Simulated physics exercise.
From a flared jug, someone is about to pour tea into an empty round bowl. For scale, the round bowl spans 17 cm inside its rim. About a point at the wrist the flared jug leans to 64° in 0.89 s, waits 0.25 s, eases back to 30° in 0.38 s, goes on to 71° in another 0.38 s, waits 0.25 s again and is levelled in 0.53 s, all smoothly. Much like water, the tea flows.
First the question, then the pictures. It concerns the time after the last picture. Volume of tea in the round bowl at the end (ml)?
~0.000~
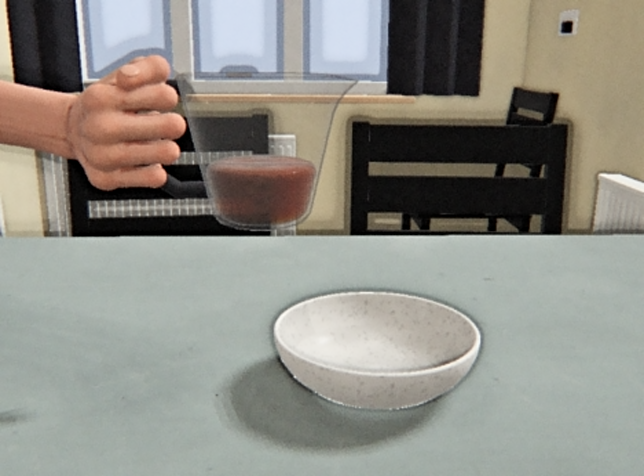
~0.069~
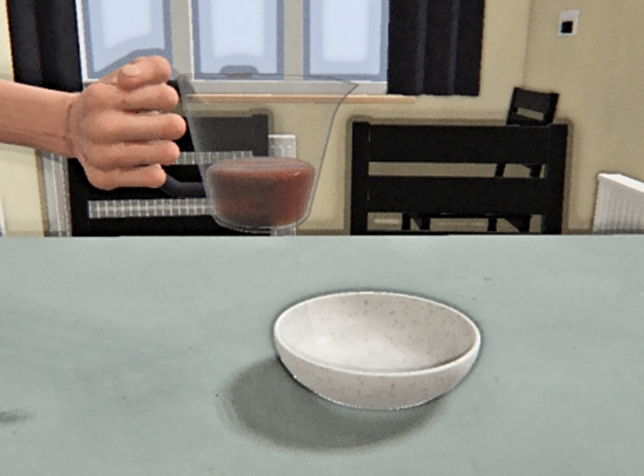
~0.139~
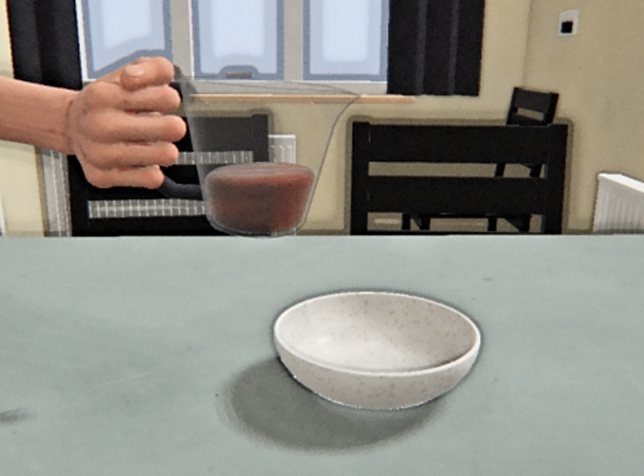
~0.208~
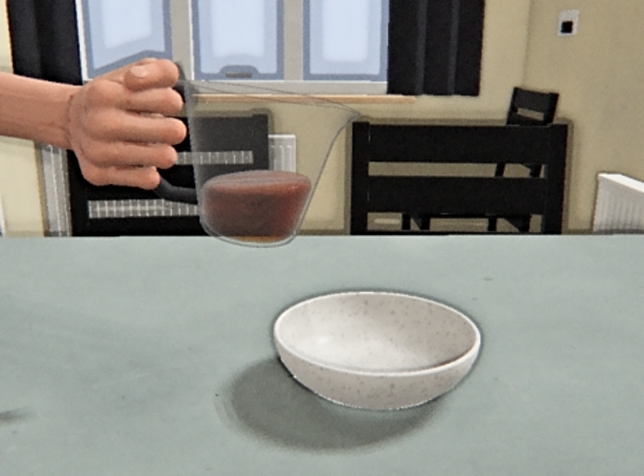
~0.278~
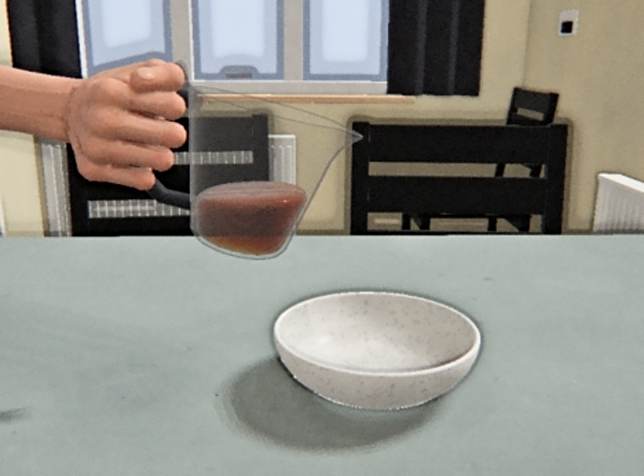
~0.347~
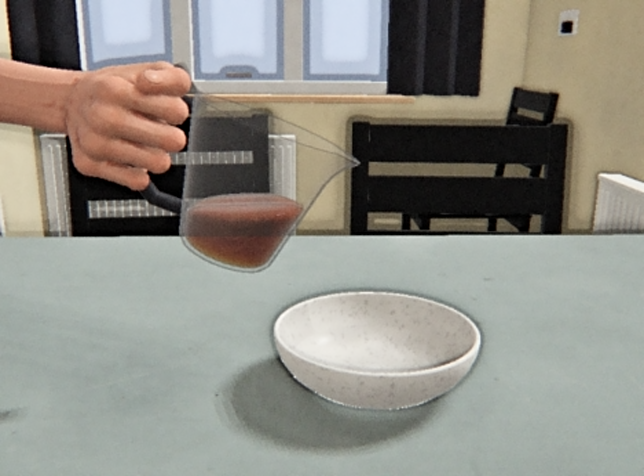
Roughly 130 ml of tea ends up in the round bowl.
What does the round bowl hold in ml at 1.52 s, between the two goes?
About 80 ml.
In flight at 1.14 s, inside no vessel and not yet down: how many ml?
15 ml.
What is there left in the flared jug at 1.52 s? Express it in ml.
Around 140 ml remain.
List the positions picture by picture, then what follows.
In the first frame, it leans 0°; its right rim is at (358, 79); the tea meets the walls at (206, 163) and (317, 163); the round bowl's rim runs from (276, 332) to (474, 329).
In the second frame, it leans 1°; its right rim is at (359, 83); the tea meets the walls at (207, 165) and (317, 165).
In the third frame, it leans 4°; its right rim is at (361, 94); the tea meets the walls at (205, 173) and (316, 170).
In the fourth frame, it leans 8°; its right rim is at (363, 111); the tea meets the walls at (203, 182) and (313, 178).
In the fifth frame, it leans 14°; its right rim is at (363, 135); the tea meets the walls at (196, 194) and (309, 191).
In the sixth frame, it leans 21°; its right rim is at (360, 161); the tea meets the walls at (188, 206) and (304, 203).
After 1.14 s the tilt is 64° and the round bowl has 50 ml, the flared jug 155 ml, and 0 ml is on the table.
After 1.52 s the tilt is 30° and the round bowl has 80 ml, the flared jug 140 ml, and 5 ml is on the table.
After 2.15 s the tilt is 71° and the round bowl has 85 ml, the flared jug 110 ml, and 10 ml is on the table.
After 2.53 s the tilt is 13° and the round bowl has 130 ml, the flared jug 85 ml, and 10 ml is on the table.
In the end the round bowl has 130 ml, the flared jug 85 ml, and 10 ml is on the table.
